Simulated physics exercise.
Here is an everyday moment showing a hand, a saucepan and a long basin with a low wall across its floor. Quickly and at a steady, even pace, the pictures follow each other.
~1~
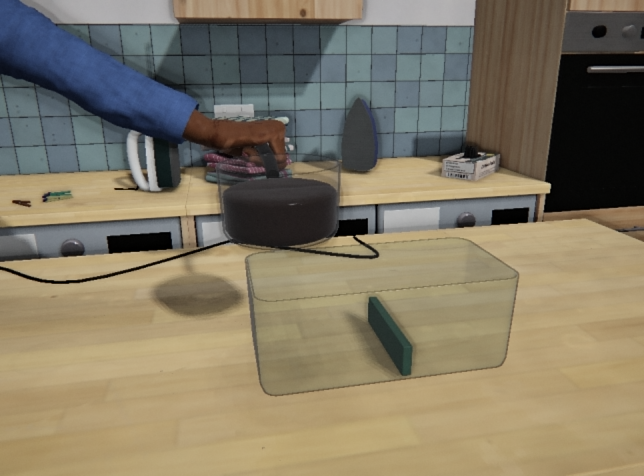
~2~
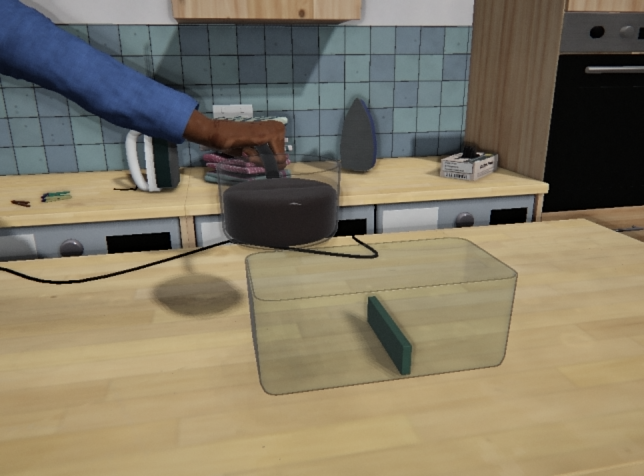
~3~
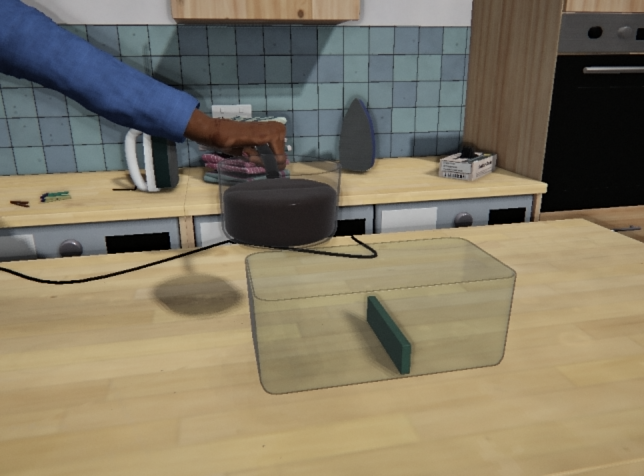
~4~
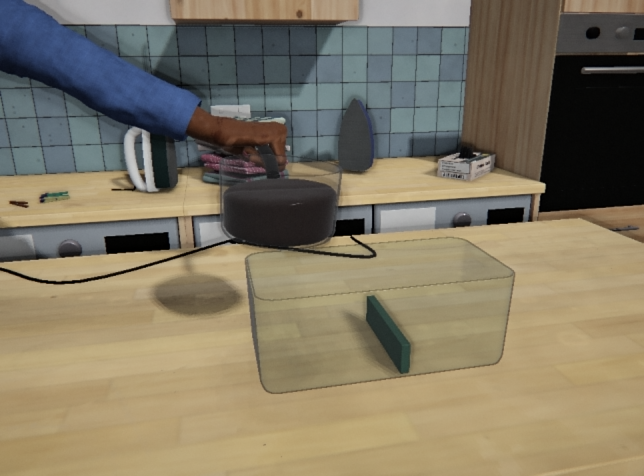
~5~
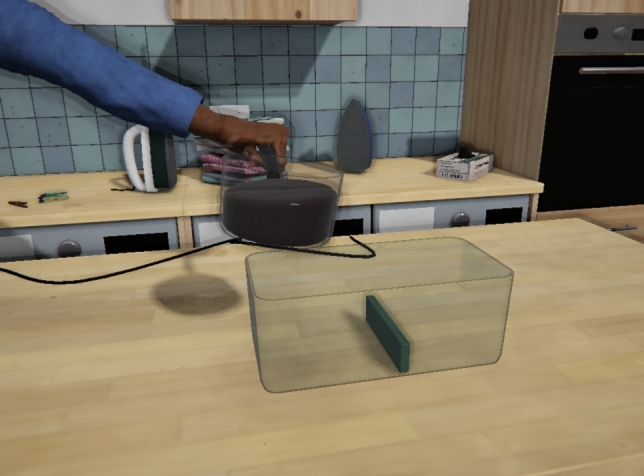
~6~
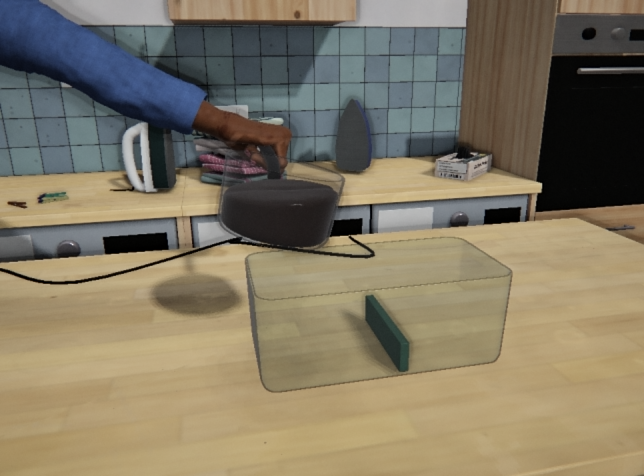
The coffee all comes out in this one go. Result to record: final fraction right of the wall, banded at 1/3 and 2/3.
The amount right of the wall is going to stop below one third.
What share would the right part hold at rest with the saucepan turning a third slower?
Roughly 35 in a hundred.
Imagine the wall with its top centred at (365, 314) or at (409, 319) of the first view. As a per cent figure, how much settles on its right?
In turn some 65 and 5 in a hundred.
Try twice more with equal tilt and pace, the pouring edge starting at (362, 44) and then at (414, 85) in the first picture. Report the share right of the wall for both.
Estimate, first then second: 85 per cent and 75 per cent.
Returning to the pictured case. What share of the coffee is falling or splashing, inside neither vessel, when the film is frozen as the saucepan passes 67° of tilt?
Near 20 parts in a hundred.
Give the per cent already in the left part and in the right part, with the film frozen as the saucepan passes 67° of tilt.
You'd find 5 per cent on the left and 0 per cent on the right.
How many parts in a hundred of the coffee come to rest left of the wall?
Around 75 %.
A moment on, the tilt is 67° and 73 per cent is still to pour, 6 is left of the wall and 0 right of it.
Next, the tilt is 94° and 22 per cent is still to pour, 46 is left of the wall and 25 right of it.
Then the tilt is 95° and 5 per cent is still to pour, 68 is left of the wall and 25 right of it.
Later the tilt is 95° and 1 per cent is still to pour, 73 is left of the wall and 26 right of it.
At rest 74 per cent lies left of the wall, 26 right of it and 0 outside.
